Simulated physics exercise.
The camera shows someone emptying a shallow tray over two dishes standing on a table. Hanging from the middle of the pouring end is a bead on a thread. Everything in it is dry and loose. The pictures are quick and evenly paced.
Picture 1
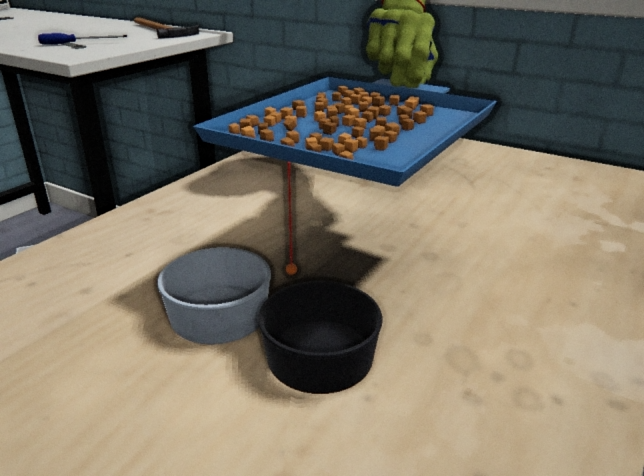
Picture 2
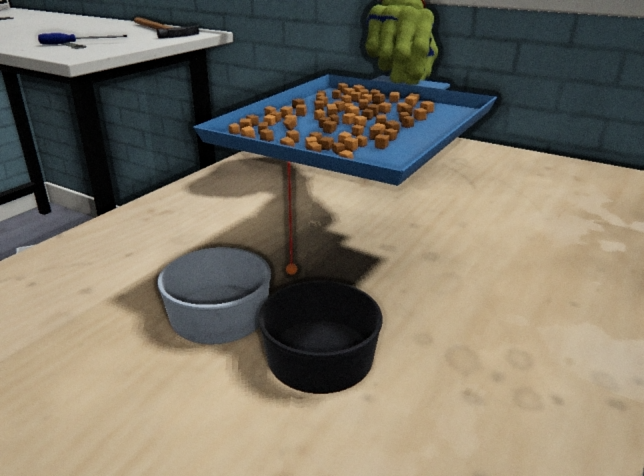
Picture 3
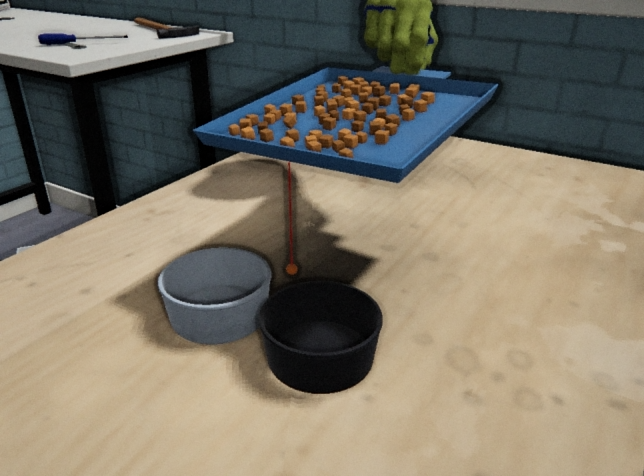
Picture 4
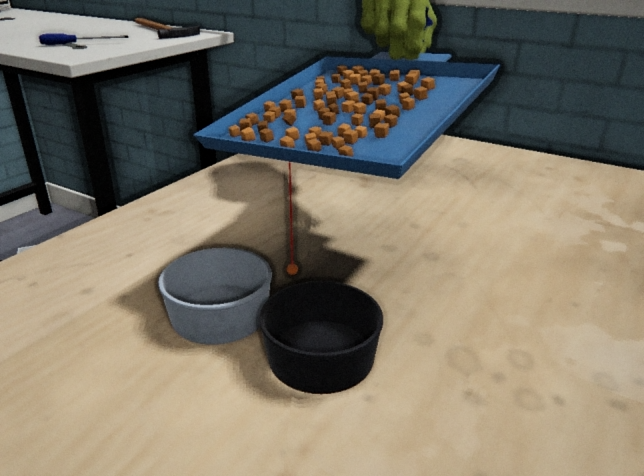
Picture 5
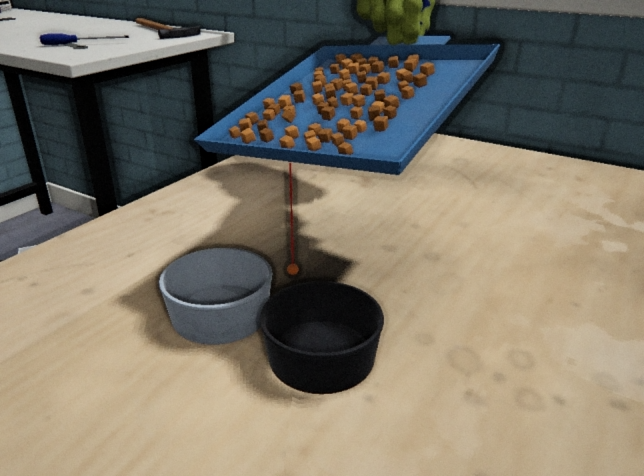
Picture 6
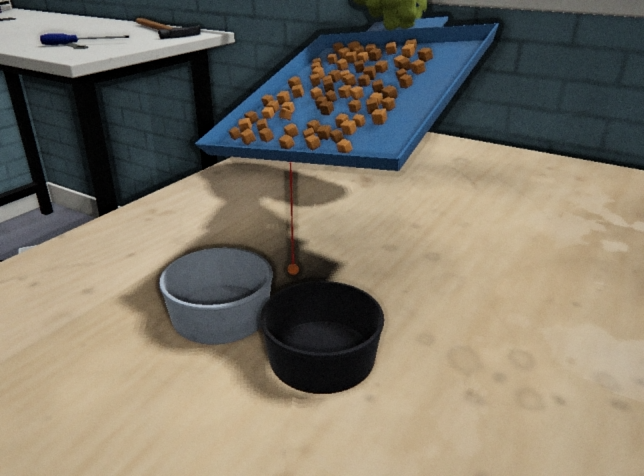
In a room with dark brick walls, a pale wooden table is seen from slightly above by a still camera, with a white workbench holding tools behind at left. A green-gloved hand grips the far edge of a blue tray of brown cubes, above a grey dish at left, a black one at right and an orange bead on a thread. The hand steadily raises the far side, tilting the tray towards its near left corner, while the cubes stay spread across it.
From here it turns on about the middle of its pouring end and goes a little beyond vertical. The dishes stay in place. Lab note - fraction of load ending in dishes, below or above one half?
Above one half.
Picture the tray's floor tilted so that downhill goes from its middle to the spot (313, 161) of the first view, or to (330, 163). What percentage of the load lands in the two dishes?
70 % and 60 %.
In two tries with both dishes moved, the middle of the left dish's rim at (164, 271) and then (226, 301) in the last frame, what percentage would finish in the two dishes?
About 40 and 30 per cent respectively.
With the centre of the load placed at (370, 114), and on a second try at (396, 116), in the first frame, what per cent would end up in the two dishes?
First 70 %, then 90 %.
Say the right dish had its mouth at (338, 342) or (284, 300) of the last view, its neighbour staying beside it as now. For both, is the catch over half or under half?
Short of half and then the bulk of it.
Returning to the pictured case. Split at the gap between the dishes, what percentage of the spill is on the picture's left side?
That would be roughly 90 per cent.
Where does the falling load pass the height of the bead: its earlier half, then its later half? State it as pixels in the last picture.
I'd say close to (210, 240) at first and close to (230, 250) later on.
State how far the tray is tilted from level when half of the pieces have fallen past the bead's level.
A tilt of roughly 100°.
Soon after the last picture, tray tipped steeply; nearly all on the tray; a small part in the air.
A little later, tray tipped right over; about a third on the tray; about a quarter in the left dish; a small part outside both; about a third in the air.
Later still, tray tipped past a quarter turn; a stray few in the right dish; most in the left dish; about a quarter outside both.
At rest, tray tipped past a quarter turn; a stray few in the right dish; most in the left dish; about a quarter outside both.
